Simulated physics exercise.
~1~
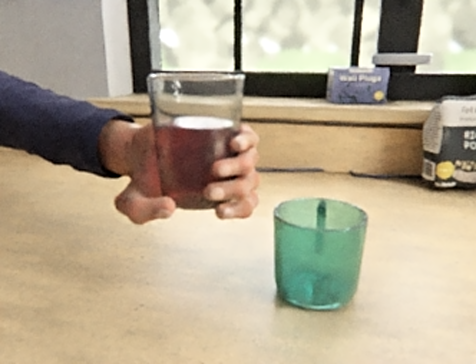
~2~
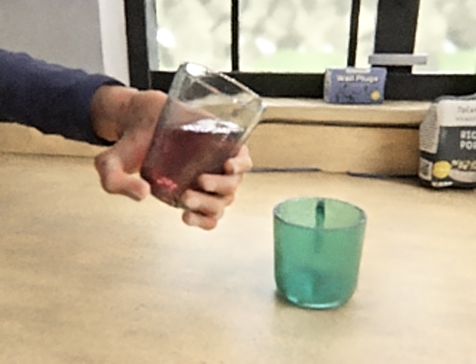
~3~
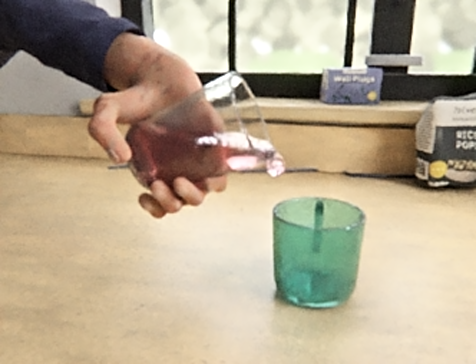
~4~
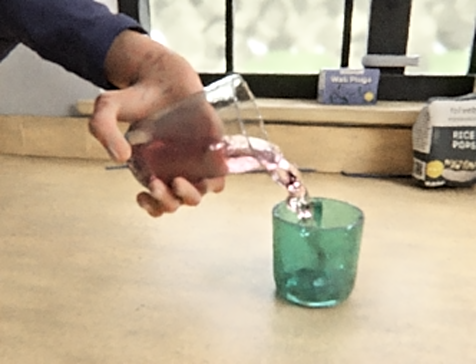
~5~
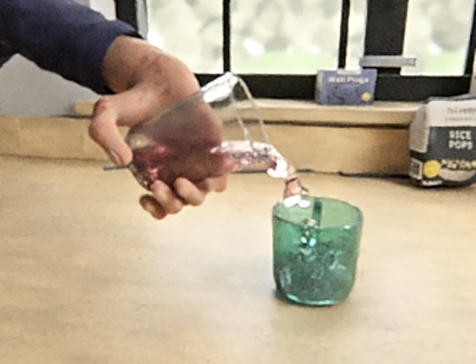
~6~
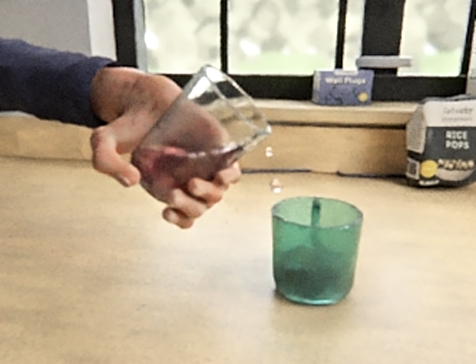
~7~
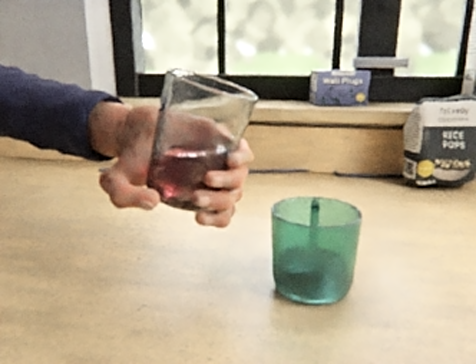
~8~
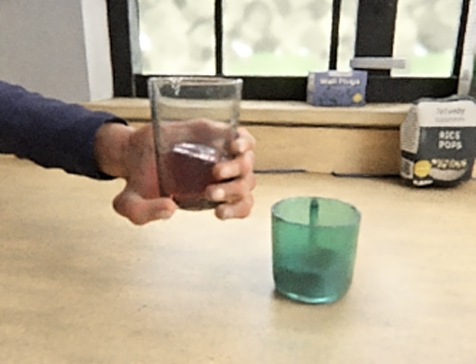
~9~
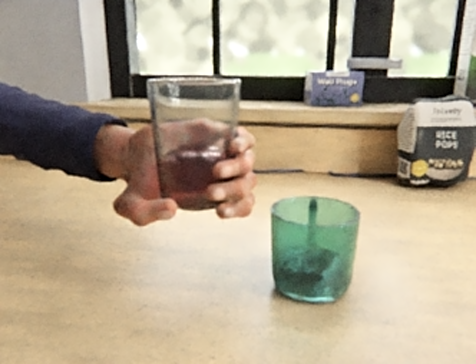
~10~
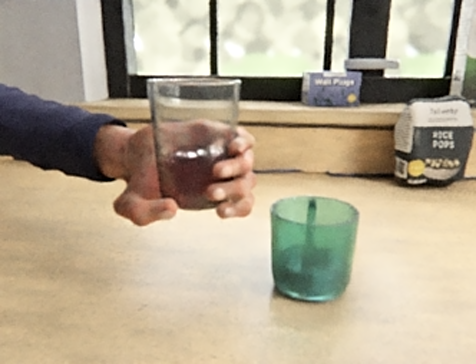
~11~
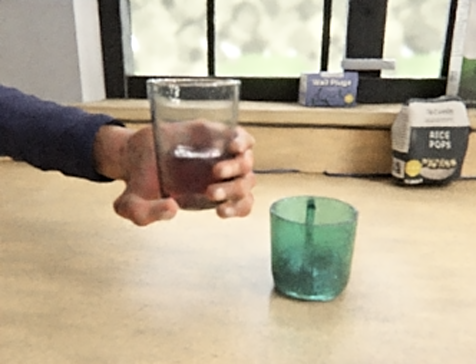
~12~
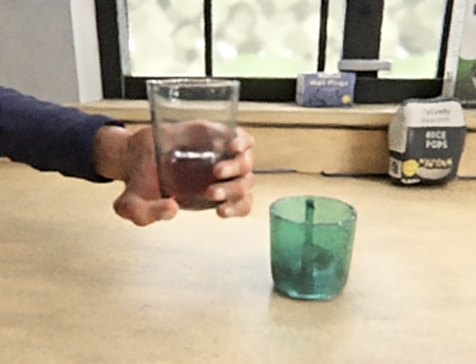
The footage shows a hand holding a clear glass of dark reddish liquid beside a green cup on a worktop, tilting it right so that some pours into the cup, then bringing it upright again, still partly full, and holding it steady as the view drifts slightly.
